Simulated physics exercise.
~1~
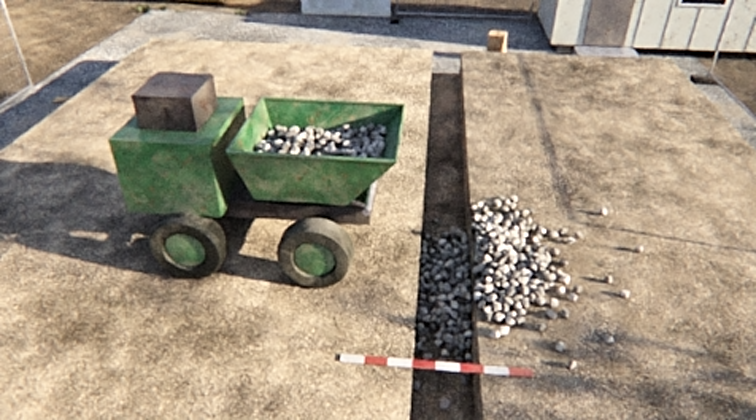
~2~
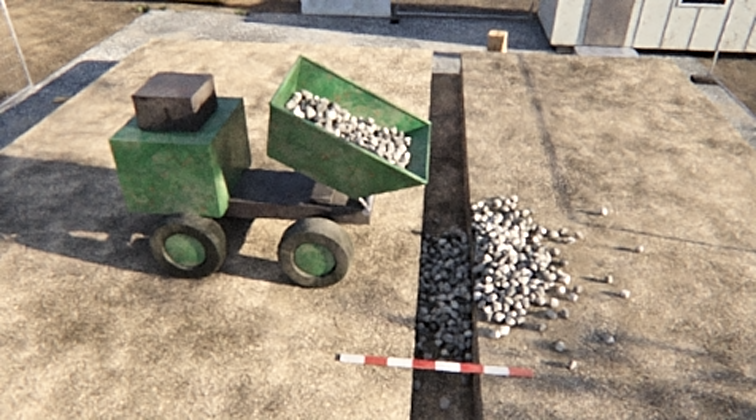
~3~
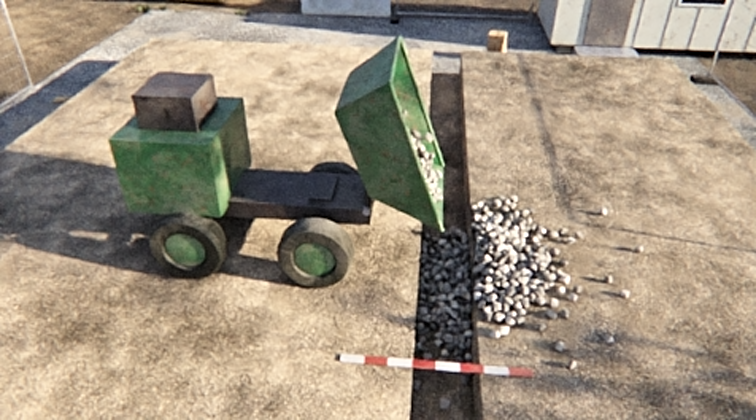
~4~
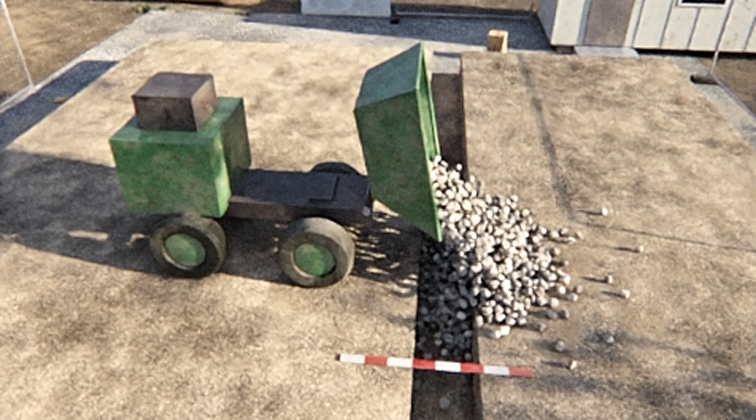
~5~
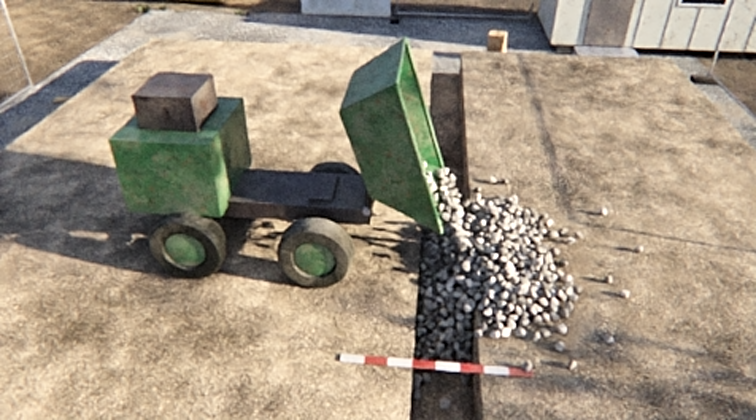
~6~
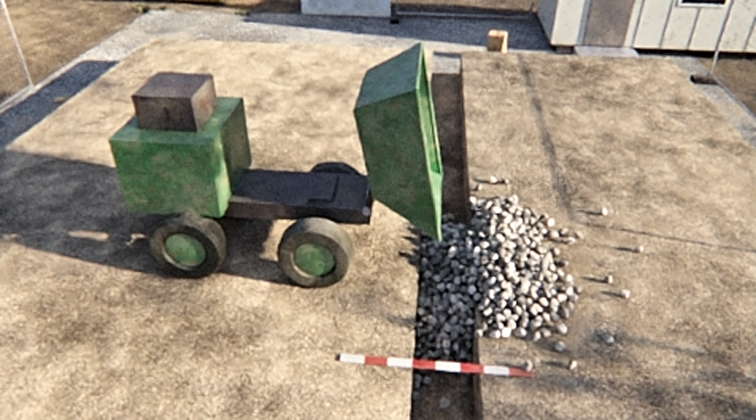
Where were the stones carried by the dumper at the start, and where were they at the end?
At the start they lay in the dumper's green skip. By the end they had slid out to the right and down, and lay in the trench and on the heap at its far side.
